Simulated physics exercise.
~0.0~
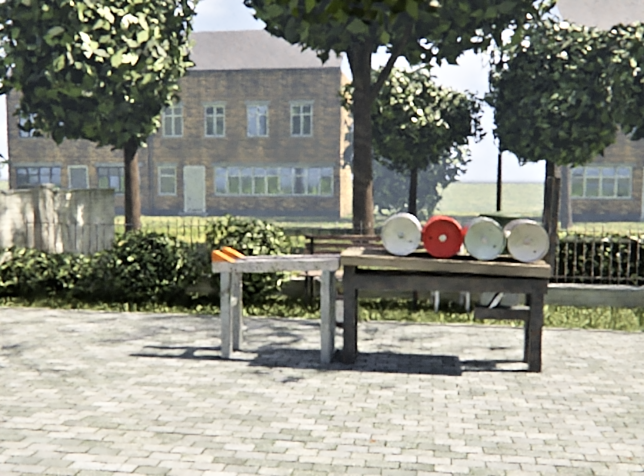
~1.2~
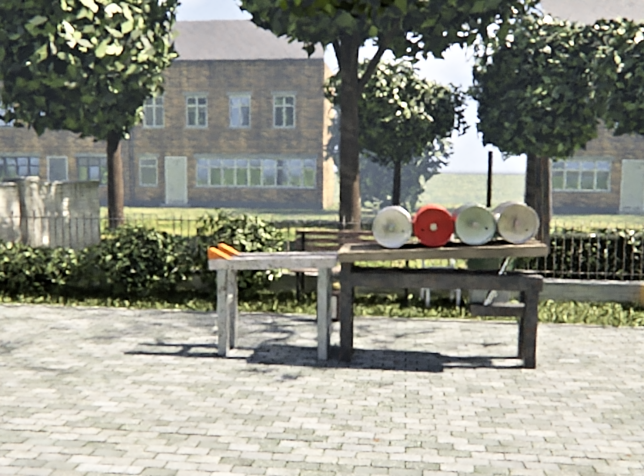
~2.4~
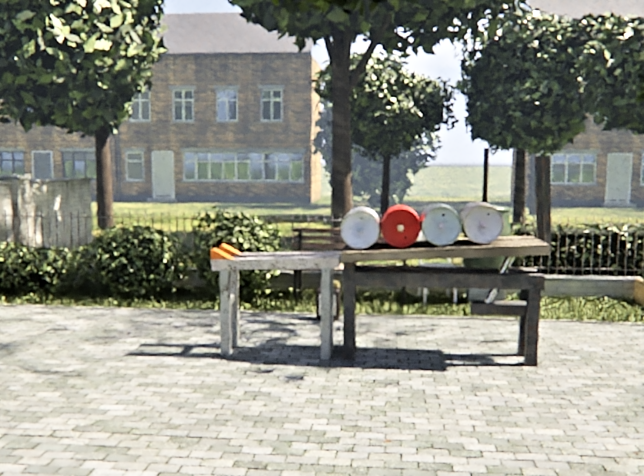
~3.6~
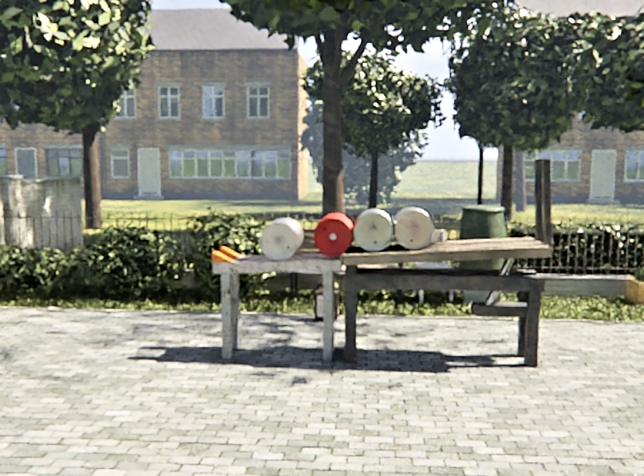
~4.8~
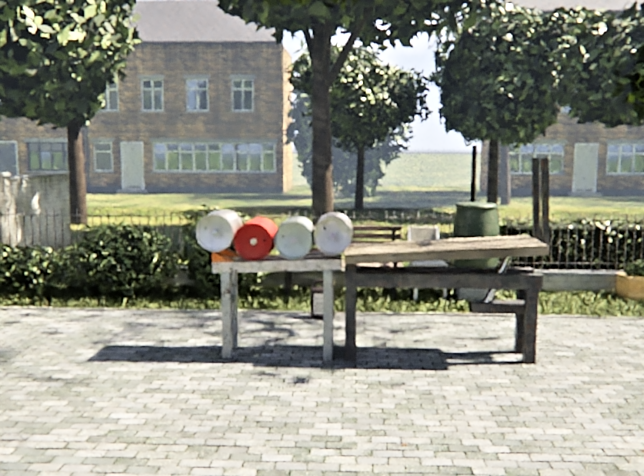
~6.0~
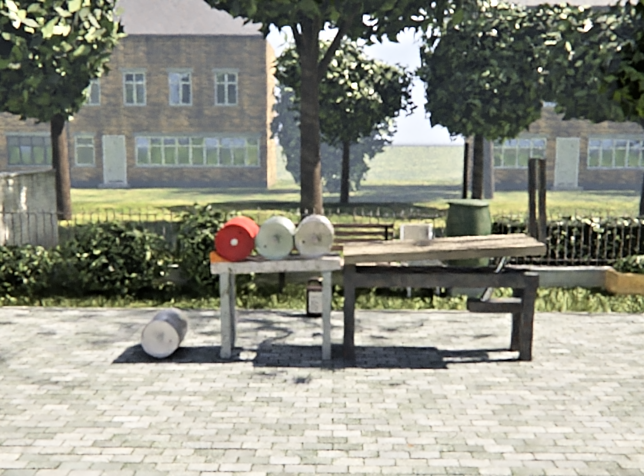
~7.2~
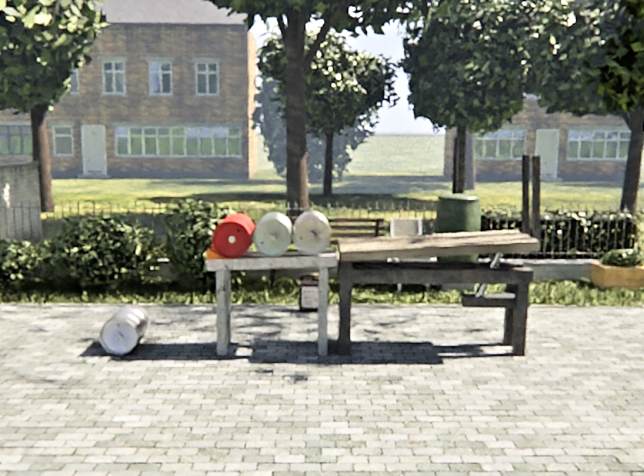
On a paved square in front of trees and a brick building, a wooden deck tipped and four kegs, one of them red, rolled left onto a lower rack, where the leading white one dropped to the ground and the red stayed at the end.
